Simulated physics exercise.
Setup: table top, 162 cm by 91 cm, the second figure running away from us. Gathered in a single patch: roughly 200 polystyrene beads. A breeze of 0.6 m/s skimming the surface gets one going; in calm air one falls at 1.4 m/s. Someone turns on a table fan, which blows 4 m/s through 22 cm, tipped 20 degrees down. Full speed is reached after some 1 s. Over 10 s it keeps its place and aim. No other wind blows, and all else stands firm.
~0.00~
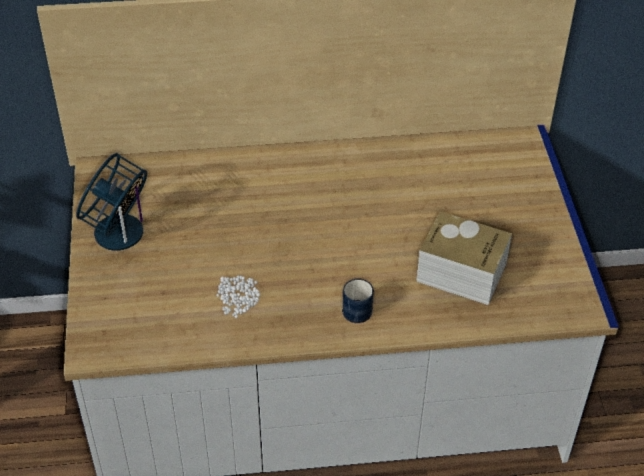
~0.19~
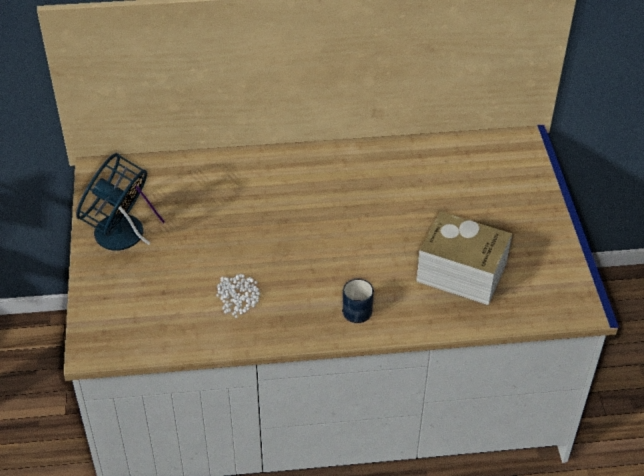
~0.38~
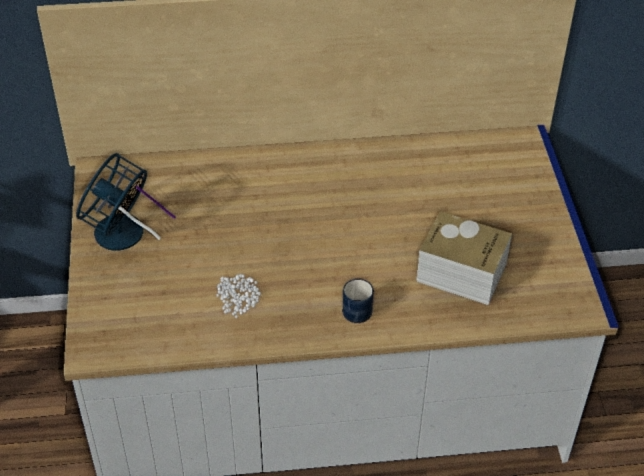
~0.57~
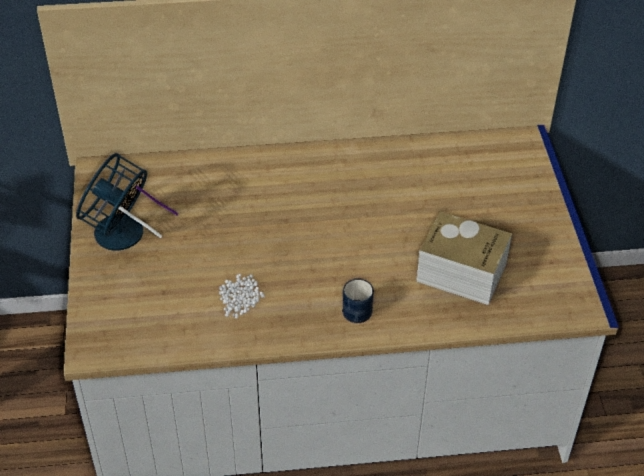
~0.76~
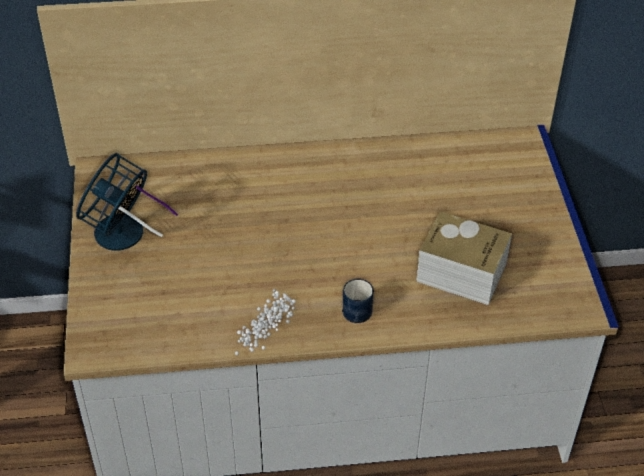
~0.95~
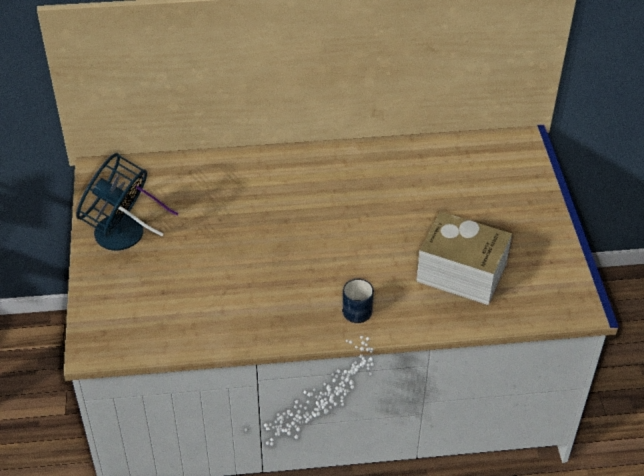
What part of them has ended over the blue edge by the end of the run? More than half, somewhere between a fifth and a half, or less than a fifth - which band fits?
I expect the share ending over that edge to be below one fifth of them.
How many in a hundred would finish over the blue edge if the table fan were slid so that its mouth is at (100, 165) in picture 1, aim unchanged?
My estimate is close to 0 percent.
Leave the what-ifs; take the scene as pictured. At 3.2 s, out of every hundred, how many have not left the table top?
Around 0 %.
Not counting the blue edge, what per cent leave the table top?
Roughly 100 per cent.
After 2.0 s, 0 % are on the move or not yet settled, 0 % are over the blue edge.
After 3.2 s, 0 % are on the move or not yet settled, 0 % are over the blue edge.
After 5.5 s, 0 % are on the move or not yet settled, 0 % are over the blue edge.
After 10.0 s, at the end, 0 % are over the blue edge.
